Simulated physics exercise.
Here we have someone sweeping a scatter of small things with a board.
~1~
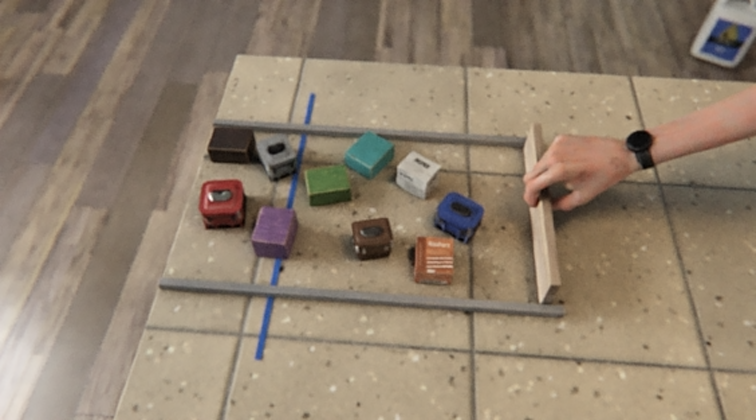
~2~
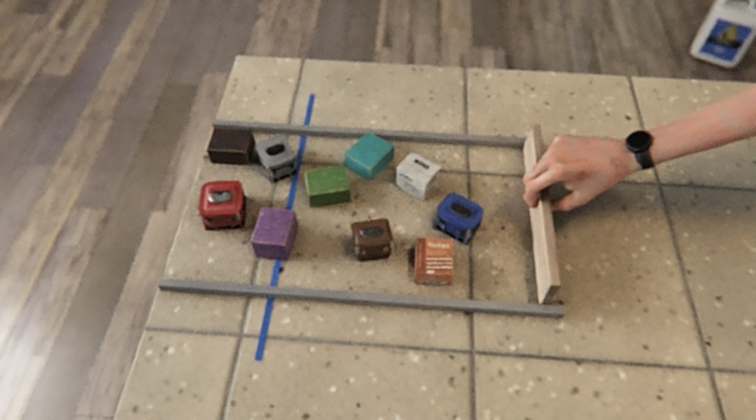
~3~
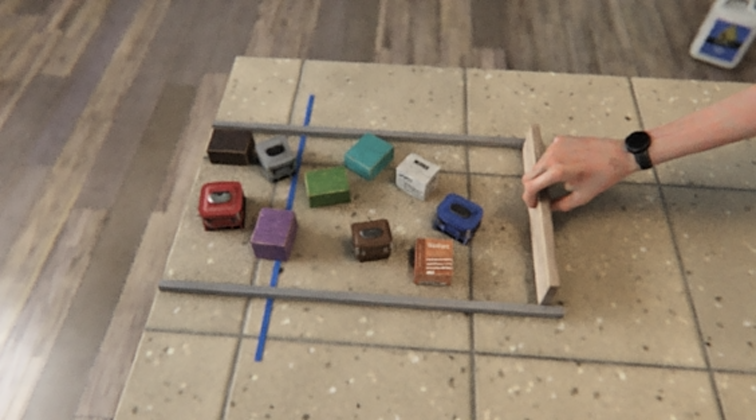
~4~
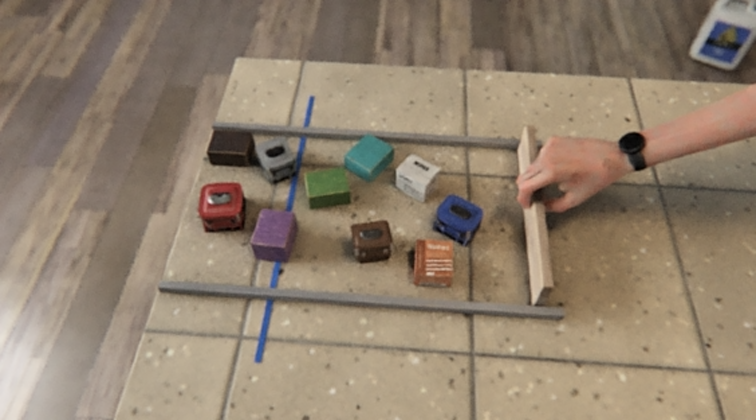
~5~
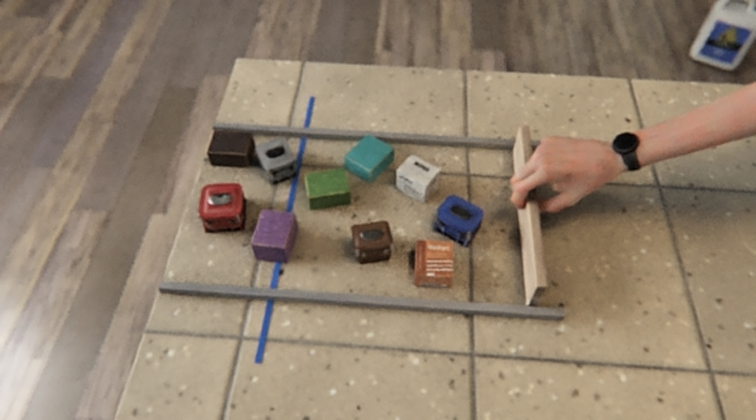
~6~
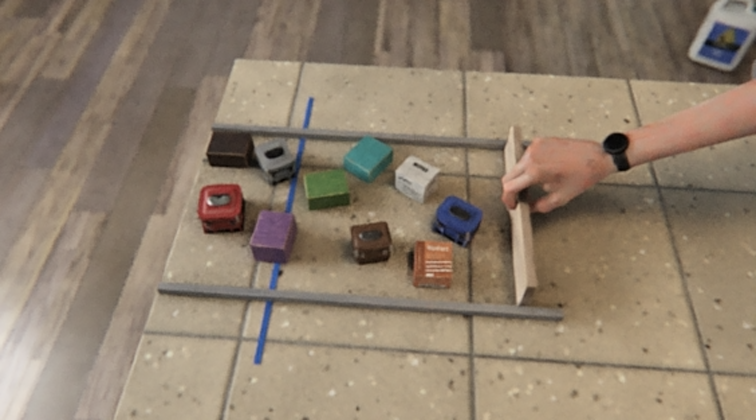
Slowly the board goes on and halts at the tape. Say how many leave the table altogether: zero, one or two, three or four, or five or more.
As it turns out, the number that fall off is zero.
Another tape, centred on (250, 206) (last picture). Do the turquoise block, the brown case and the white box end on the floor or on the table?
The turquoise block is kept; the brown case stays on; the white box remains up.
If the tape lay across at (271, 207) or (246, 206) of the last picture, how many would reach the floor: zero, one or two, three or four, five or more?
In that order: One to two; three to four.
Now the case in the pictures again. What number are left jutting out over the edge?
That would be 3.
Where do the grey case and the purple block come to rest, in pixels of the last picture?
About (242, 158), and the other about (186, 239).
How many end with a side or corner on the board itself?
4 of them.
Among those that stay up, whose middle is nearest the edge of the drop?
Foremost is the black block.
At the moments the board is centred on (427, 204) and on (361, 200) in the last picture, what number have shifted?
By then 4, and 7.
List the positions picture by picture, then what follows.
Black block (232, 146); red case (224, 204); grey case (277, 157); board (540, 208); tape (290, 204), in the first picture.
Red case (224, 205); green block (328, 186), in the second picture.
Grey case (277, 159); purple block (275, 234), in the third picture.
Black block (231, 148); white box (418, 178), in the fourth picture.
Red case (224, 208); board (528, 210), in the fifth picture.
Black block (231, 150); red case (223, 208); grey case (276, 162); board (519, 210); tape (289, 208), in the sixth picture.
A little later, none off yet; black block at rest near (231, 150); red case at rest near (223, 208); grey case at rest near (276, 162).
Next, none off yet; black block at rest near (231, 150); red case shifted about its own width near (199, 204); grey case moving near (270, 159).
When it is over, the number that fall off is zero.
